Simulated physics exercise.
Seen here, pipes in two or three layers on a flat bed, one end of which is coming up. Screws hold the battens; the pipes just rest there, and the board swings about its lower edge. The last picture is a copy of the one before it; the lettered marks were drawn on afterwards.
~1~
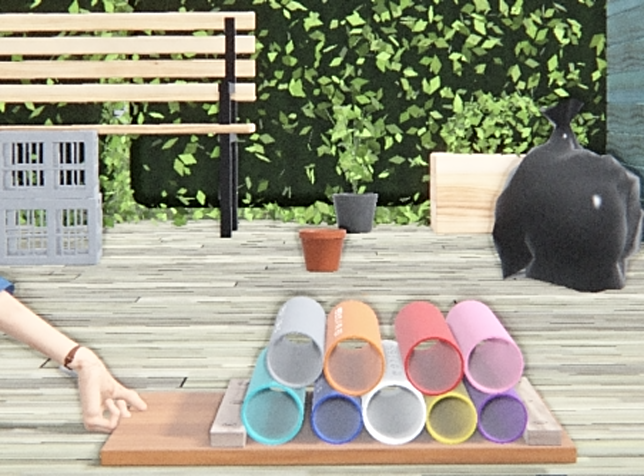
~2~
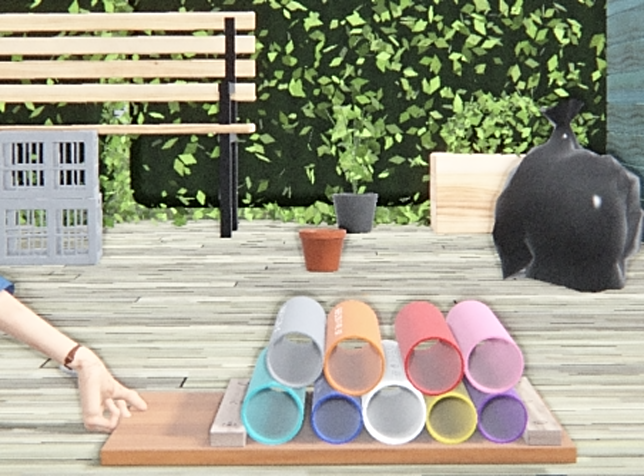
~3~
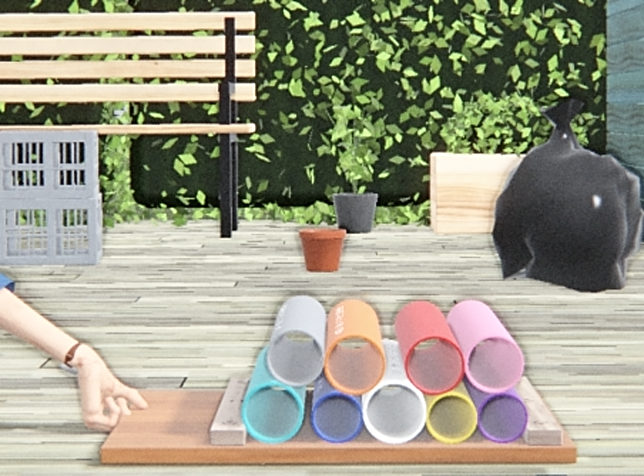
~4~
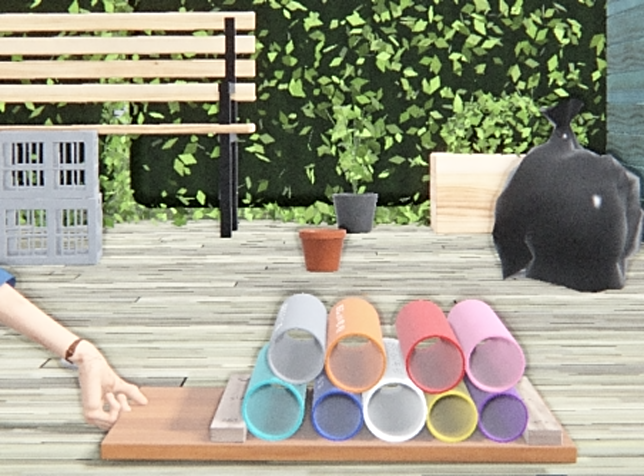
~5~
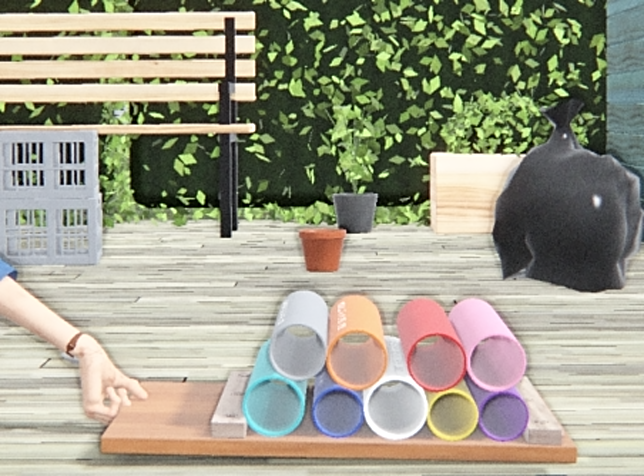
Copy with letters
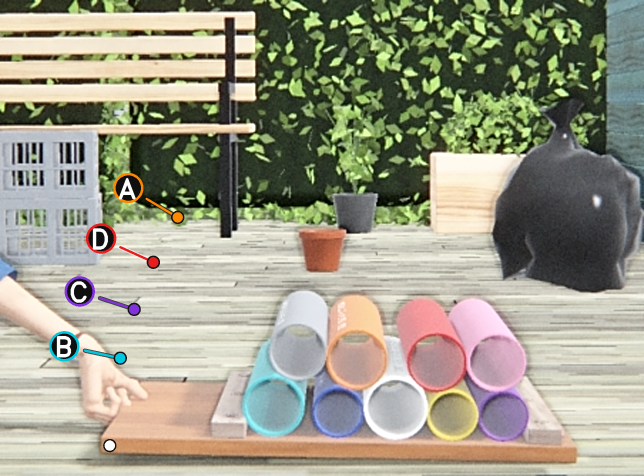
Nine colourful pipes stacked on a wooden board tilt very slightly as a hand lifts its left end.
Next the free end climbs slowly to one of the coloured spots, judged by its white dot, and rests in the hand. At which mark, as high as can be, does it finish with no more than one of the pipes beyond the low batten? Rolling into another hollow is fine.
Mark B is as high as it can go.
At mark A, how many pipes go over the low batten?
At A the number is four.
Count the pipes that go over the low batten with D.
With D, four.
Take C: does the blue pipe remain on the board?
The blue pipe: Yes.
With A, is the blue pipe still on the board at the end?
The blue pipe: Yes.
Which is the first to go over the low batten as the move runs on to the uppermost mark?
The pink one.
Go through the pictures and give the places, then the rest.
Orange pipe (354, 365); red pipe (434, 366); grey pipe (295, 360), in the first frame.
Grey pipe (295, 360); pink pipe (494, 364), in the second frame.
Board (338, 416); blue pipe (337, 418), in the third frame.
Board (338, 414); turquoise pipe (273, 410); blue pipe (337, 416), in the fourth frame.
Board (339, 411); turquoise pipe (273, 406); blue pipe (338, 413), in the fifth frame.
On the copy, A at (178, 218); B at (121, 358); C at (134, 309); D at (153, 262); the white dot at (110, 446).
On B. First, board at 11°.
Then, board at 12°.
Finally, board at 12°, one over the low batten (pink).
By contrast, A four over the low batten (orange, red, grey, pink); C three over the low batten (orange, red, pink); D four over the low batten (orange, red, grey, pink).
